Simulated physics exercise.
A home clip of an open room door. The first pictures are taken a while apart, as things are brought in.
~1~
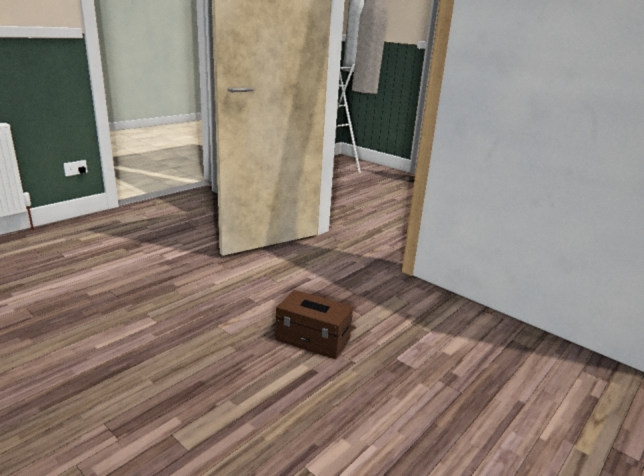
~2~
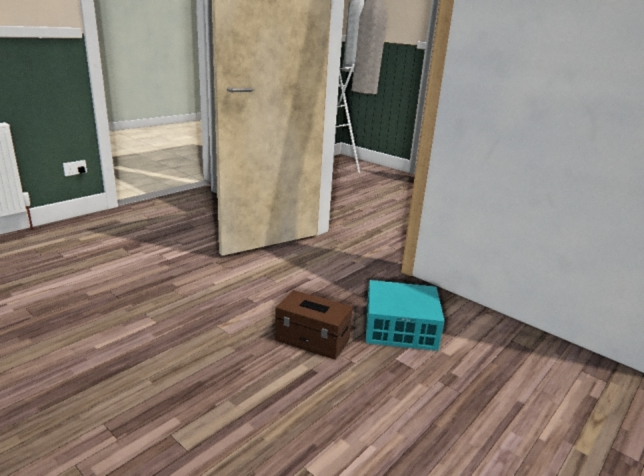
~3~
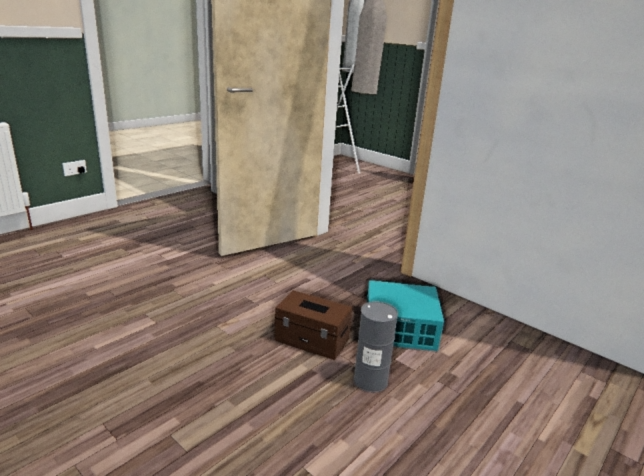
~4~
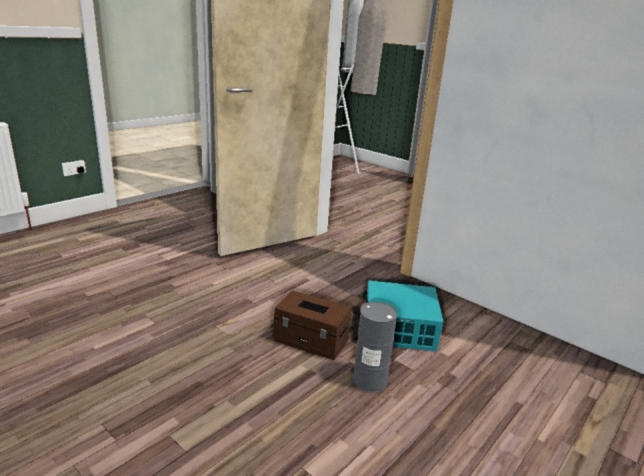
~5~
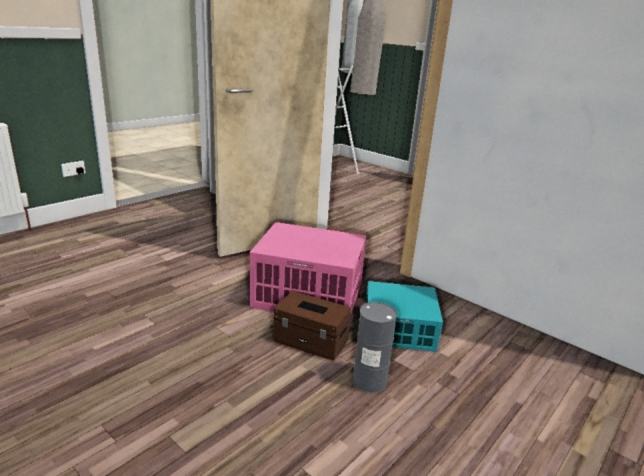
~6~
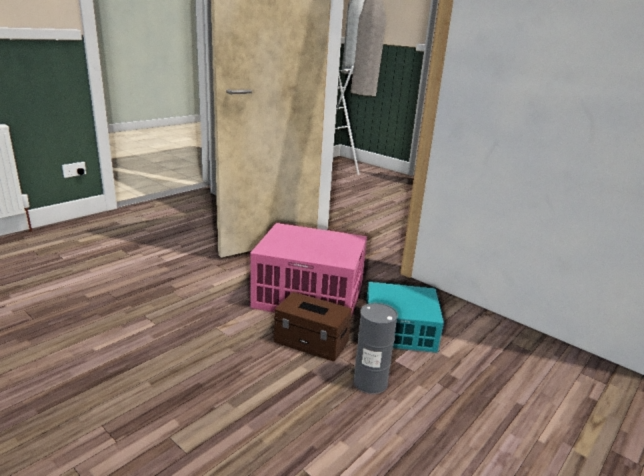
A turquoise crate, grey canister and pink chest appear in turn around a brown toolbox.
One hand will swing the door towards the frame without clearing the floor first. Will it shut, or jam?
It stops short.
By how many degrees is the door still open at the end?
Some 70° open.
Then, 0.50 s on from there, door 95° open.
Then, 0.80 s on from there, door 83° open.
Then, 1.00 s on from there, door 74° open.
In the end, door 72° open; all 4 unmoved. At the end, from the last picture's camera, pink chest near (312, 272).
